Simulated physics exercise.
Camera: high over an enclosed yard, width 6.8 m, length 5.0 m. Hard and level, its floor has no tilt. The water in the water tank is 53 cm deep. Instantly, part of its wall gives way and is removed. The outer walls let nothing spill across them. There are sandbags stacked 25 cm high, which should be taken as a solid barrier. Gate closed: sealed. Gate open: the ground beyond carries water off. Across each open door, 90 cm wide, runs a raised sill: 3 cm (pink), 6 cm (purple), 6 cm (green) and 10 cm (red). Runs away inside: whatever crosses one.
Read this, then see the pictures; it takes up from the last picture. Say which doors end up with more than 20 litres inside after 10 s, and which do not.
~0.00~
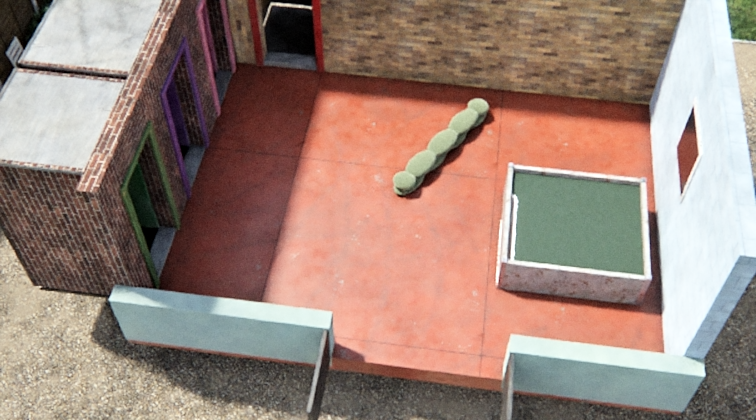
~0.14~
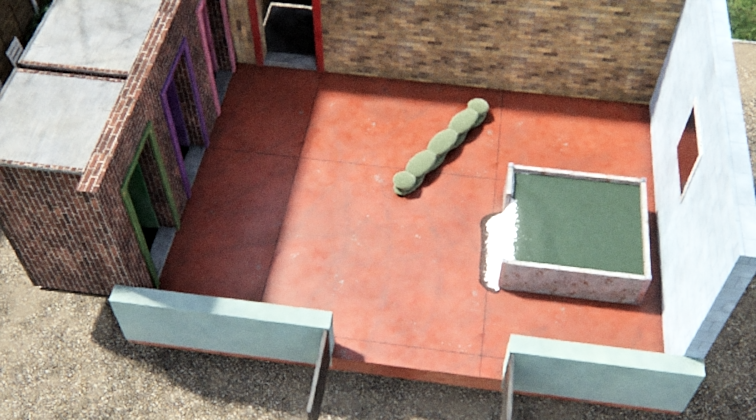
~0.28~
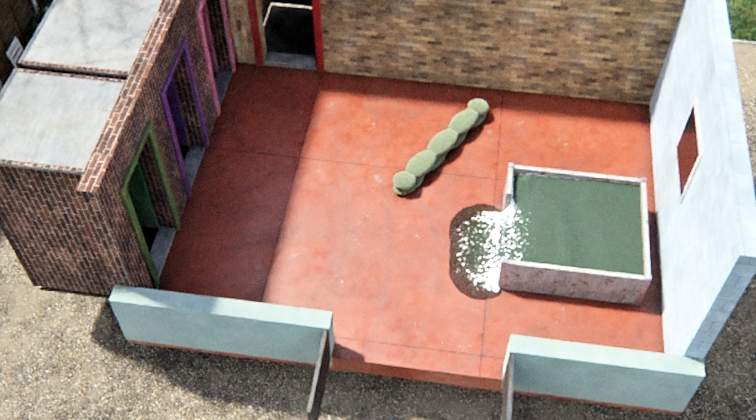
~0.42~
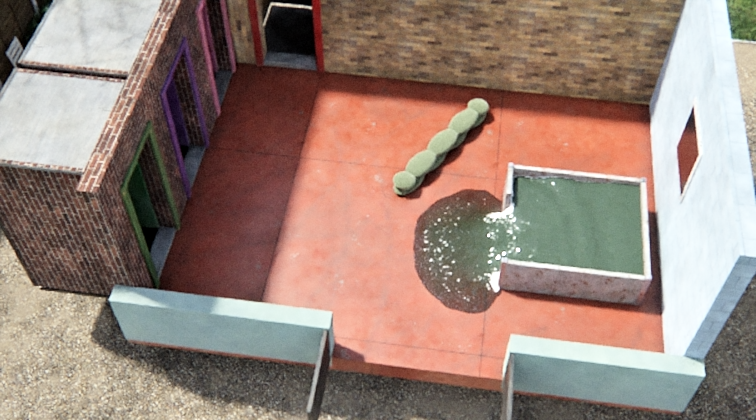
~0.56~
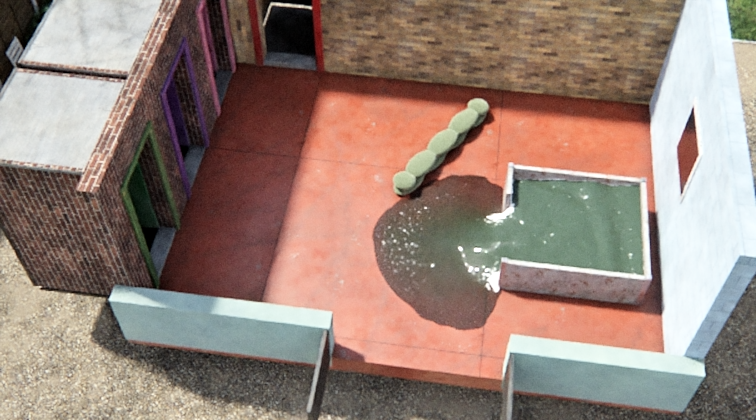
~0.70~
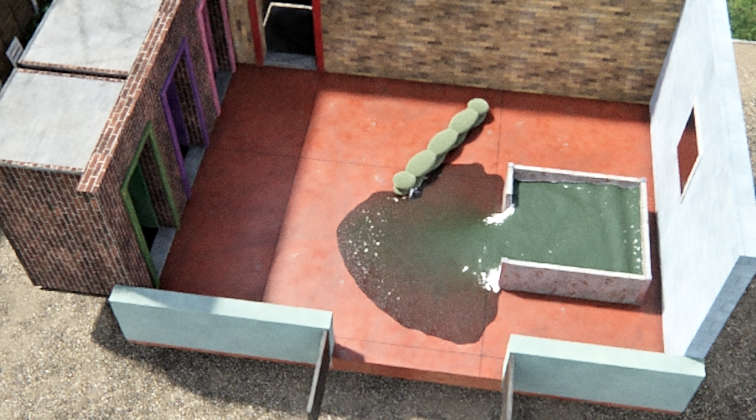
Pink door more than 20 litres inside, purple door more than 20 litres inside, green door more than 20 litres inside, red door not more than 20 litres inside.
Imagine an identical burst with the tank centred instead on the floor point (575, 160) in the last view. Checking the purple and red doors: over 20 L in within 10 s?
Against that limit: Purple below, red below.
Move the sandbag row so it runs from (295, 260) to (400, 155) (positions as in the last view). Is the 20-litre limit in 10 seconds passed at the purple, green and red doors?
Against the limit, the purple door stays within it, the green door goes beyond it and the red door stays within it.
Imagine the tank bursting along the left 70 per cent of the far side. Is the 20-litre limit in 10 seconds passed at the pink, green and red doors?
Log - pink: Threshold topped, green: Threshold not reached, red: Threshold not reached.
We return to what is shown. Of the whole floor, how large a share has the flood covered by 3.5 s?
Near 55 per cent is wet.
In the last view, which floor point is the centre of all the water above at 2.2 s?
The water's centre sits at about (443, 245).
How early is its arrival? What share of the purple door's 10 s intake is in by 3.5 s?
Some 60 in a hundred.
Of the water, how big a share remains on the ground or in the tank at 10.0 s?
About 72 per cent.
After 1.4 s water covers 30 % of the floor and is deepest (27 cm) near (493, 268); pink door not reached, purple door not reached, green door not reached, red door not reached.
After 2.2 s water covers 50 % of the floor and is deepest (20 cm) near (494, 258); pink door not reached, purple door 12 cm at the sill, 3 L in, green door 12 cm at the sill, 7 L in, red door not reached.
After 3.5 s water covers 55 % of the floor and is deepest (20 cm) near (147, 317); pink door 5 cm at the sill, 0 L in, purple door 13 cm at the sill, 46 L in, green door 18 cm at the sill, 71 L in, red door not reached.
After 6.0 s water covers 55 % of the floor and is deepest (10 cm) near (236, 68); pink door 5 cm at the sill, 5 L in, purple door 7 cm at the sill, 74 L in, green door 8 cm at the sill, 125 L in, red door 8 cm at the sill, 0 L in.
After 10.0 s water covers 75 % of the floor and is deepest (8 cm) near (462, 91); pink door 7 cm at the sill, 35 L in, purple door 4 cm at the sill, 76 L in, green door 4 cm at the sill, 132 L in, red door 6 cm at the sill, 0 L in.
